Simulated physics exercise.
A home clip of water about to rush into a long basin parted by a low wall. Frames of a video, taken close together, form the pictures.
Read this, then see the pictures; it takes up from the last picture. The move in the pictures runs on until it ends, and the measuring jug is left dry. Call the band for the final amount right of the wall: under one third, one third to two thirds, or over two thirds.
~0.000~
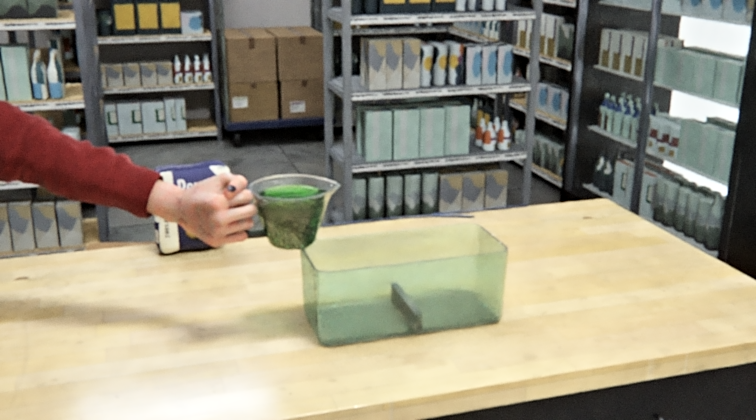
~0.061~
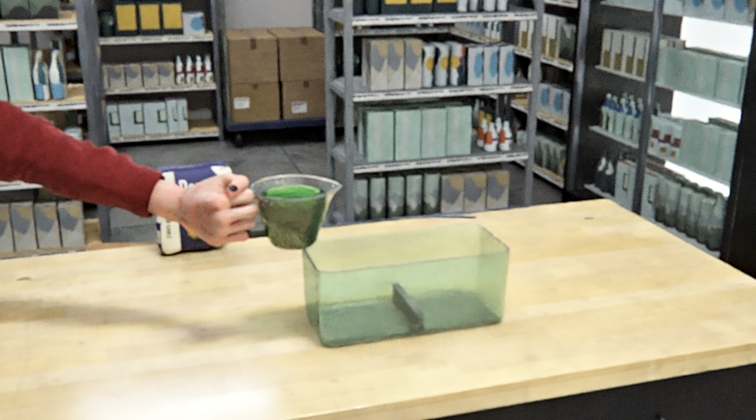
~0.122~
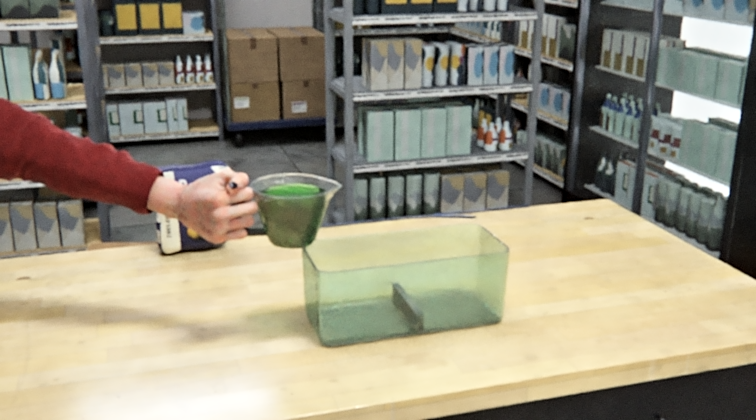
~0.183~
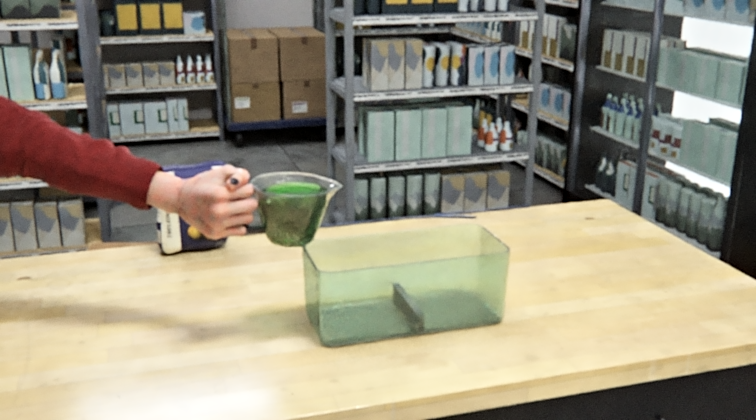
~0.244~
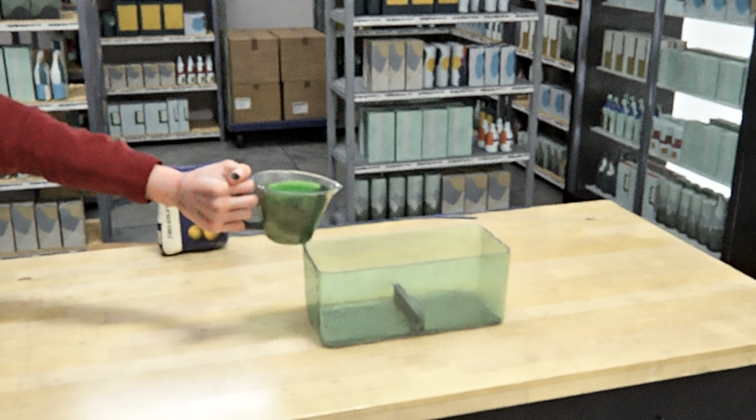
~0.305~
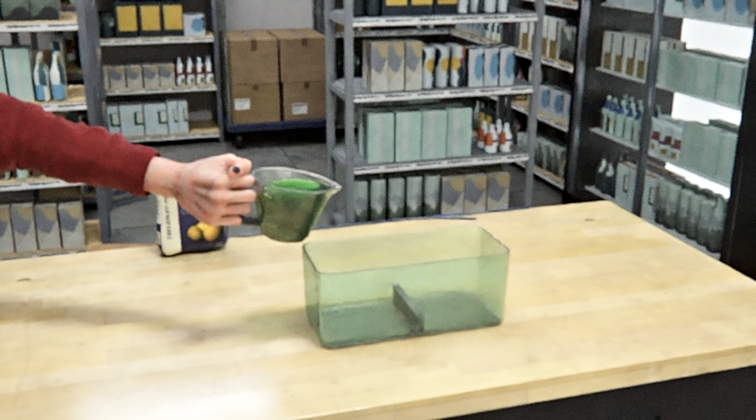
Band: Under one third.
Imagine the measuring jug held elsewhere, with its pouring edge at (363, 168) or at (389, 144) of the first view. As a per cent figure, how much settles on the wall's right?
In order, some 85 and 90 percent.
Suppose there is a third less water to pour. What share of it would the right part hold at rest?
Close to 10 per cent.
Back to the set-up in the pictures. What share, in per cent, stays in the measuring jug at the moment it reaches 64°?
My estimate is close to 55 percent remaining.
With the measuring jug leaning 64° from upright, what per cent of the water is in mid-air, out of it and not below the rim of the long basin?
About 25 per cent.
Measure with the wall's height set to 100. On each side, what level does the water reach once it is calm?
I'd put the left at about 60 and the right at about 10.
A moment on, the measuring jug is tipped part way and 57 per cent is still to pour, 18 is left of the wall and 0 right of it.
Next, the measuring jug is tipped right over and 2 per cent is still to pour, 77 is left of the wall and 11 right of it.
Then the measuring jug is tipped right over and 0 per cent is still to pour, 84 is left of the wall and 15 right of it.
Later the measuring jug is tipped right over and 0 per cent is still to pour, 83 is left of the wall and 16 right of it.
In the end 83 per cent lies left of the wall, 16 right of it and 1 outside.
